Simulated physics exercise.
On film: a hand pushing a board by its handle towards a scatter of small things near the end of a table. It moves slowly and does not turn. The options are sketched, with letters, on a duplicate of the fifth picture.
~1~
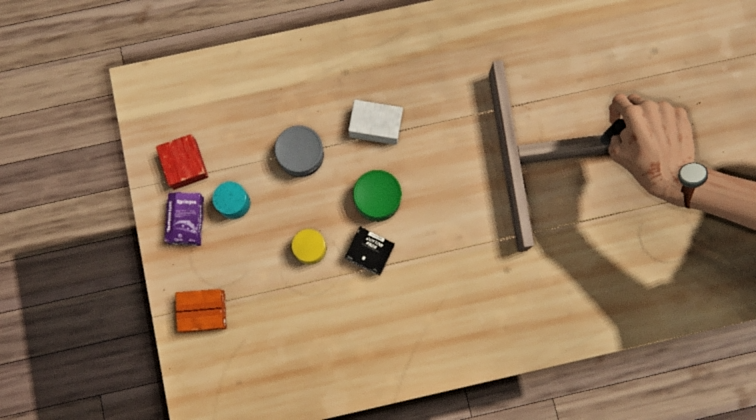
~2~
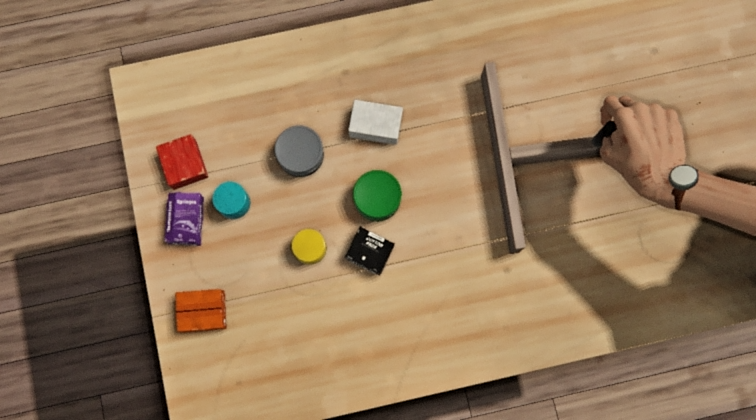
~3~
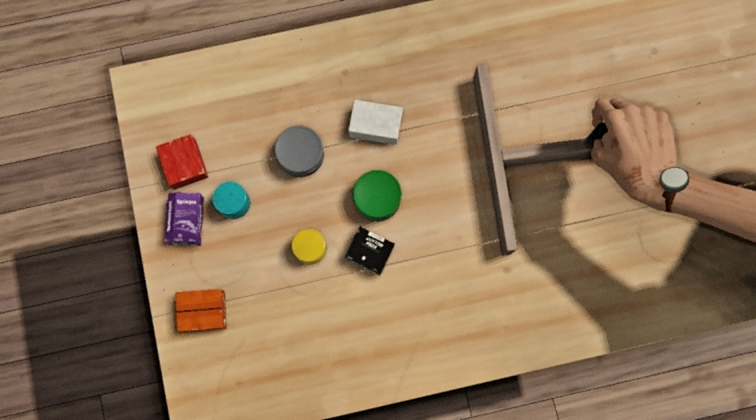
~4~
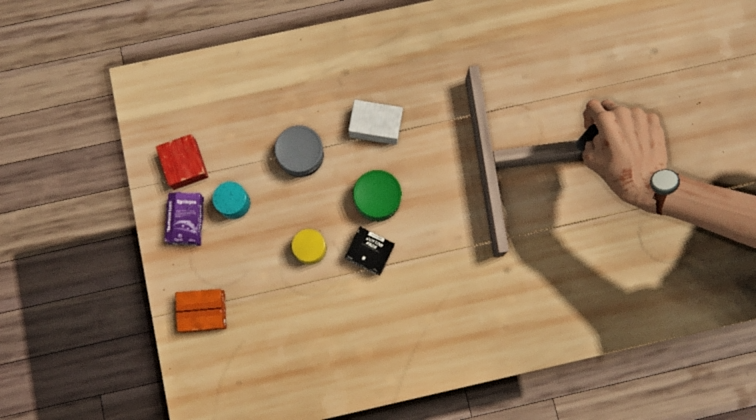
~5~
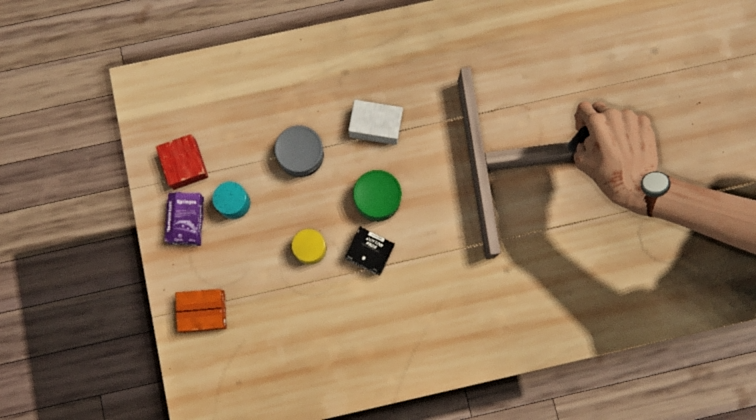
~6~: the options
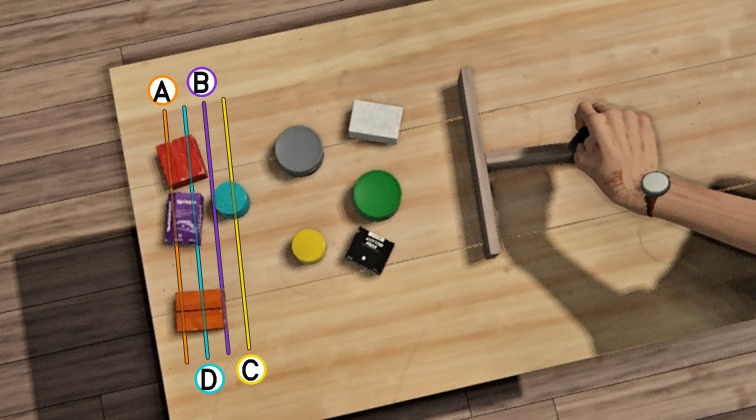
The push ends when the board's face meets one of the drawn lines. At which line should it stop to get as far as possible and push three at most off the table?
As far as mark B.
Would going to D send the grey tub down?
By then, yes.
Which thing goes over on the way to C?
The red block.
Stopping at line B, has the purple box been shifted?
Yes.
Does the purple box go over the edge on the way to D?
By then, yes.
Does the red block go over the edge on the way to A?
Yes.
On the marked copy, A at (175, 233); B at (216, 224); C at (236, 220); D at (196, 229).
Taking B. A third of the way, board (385, 180); white block (347, 136); black box (362, 253).
Two thirds of the way, board (289, 201); red block (165, 161); grey tub (207, 166).
When it is over, board (214, 217); red block over the edge; purple box over the edge; two fallen.
As for the rest, A drops five; C is within the limit but short; D drops four.
